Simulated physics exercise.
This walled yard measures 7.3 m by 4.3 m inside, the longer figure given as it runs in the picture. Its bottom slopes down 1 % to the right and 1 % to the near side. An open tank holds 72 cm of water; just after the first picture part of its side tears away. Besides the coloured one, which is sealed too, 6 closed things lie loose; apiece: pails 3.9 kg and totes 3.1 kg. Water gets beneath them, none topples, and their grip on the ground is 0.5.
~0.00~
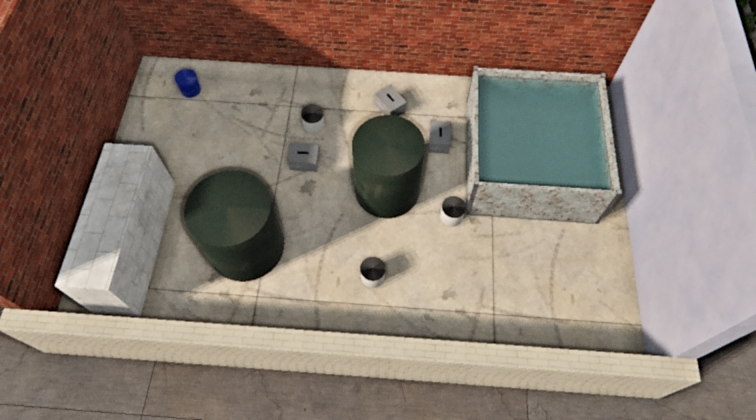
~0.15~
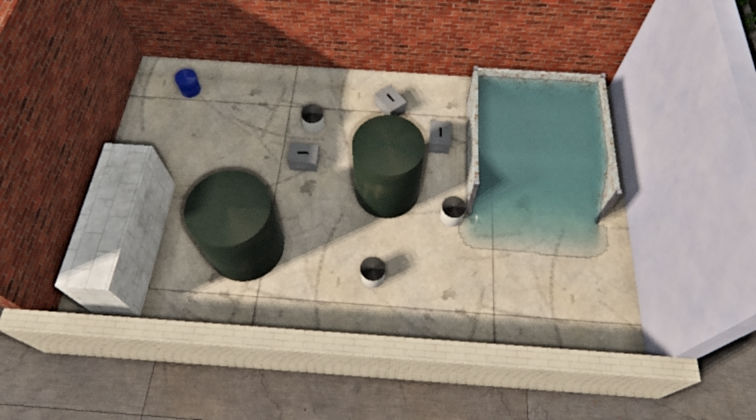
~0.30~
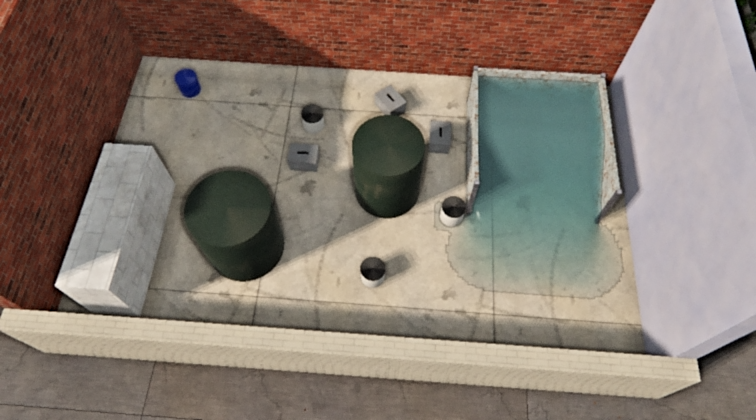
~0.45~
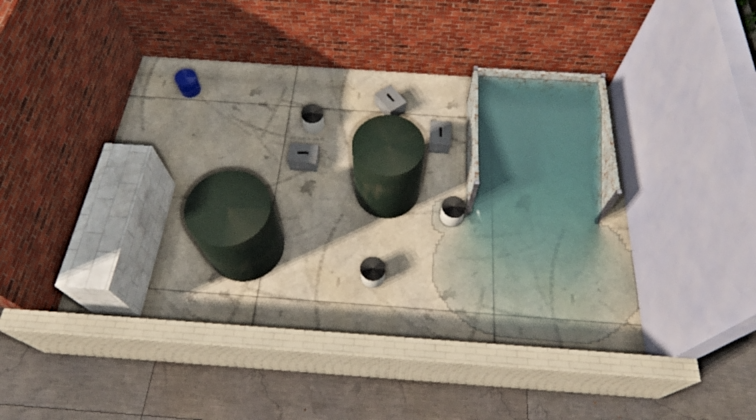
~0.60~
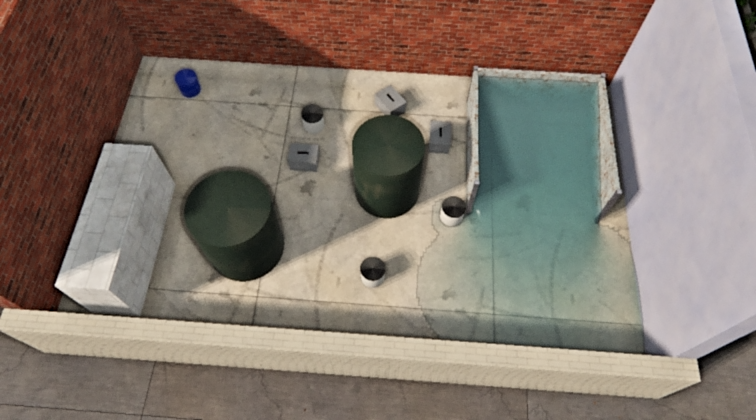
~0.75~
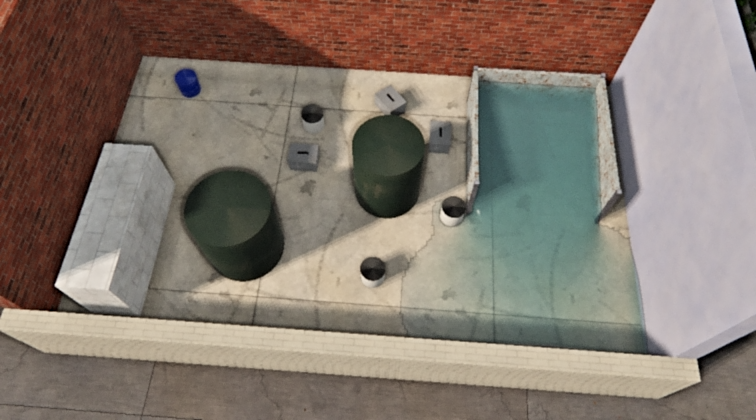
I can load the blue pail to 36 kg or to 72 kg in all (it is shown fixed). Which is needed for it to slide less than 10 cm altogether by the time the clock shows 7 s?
I expect that the lower weight is enough.
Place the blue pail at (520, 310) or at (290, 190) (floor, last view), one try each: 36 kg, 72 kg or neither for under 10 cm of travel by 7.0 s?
In that order: Only the larger holds; either load holds.
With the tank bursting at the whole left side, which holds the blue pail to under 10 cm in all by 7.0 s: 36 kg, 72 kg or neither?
In that case only the higher weight holds it.
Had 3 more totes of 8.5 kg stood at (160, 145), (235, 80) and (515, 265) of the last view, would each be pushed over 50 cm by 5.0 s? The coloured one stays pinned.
In that order: Under, short of it, past it.
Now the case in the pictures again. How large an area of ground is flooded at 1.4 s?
Some 9.5 m2.
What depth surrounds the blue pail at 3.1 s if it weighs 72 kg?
Roughly 0 cm.
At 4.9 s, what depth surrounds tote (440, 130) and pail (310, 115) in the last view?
Roughly 2 and 3 cm.
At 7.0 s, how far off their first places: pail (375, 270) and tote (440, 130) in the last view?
In that order: 200 cm, 10 cm.
After 1.4 s the blue pail would be 0 cm from its start with 36 kg and 0 cm from its start with 72 kg; 0 cm of water round it then.
After 3.1 s the blue pail would be 0 cm from its start with 36 kg and 0 cm from its start with 72 kg; 0 cm of water round it then.
After 4.9 s the blue pail would be 0 cm from its start with 36 kg and 0 cm from its start with 72 kg; 4 cm of water round it then.
After 7.0 s the blue pail would be 0 cm from its start with 36 kg and 0 cm from its start with 72 kg; 13 cm of water round it then.
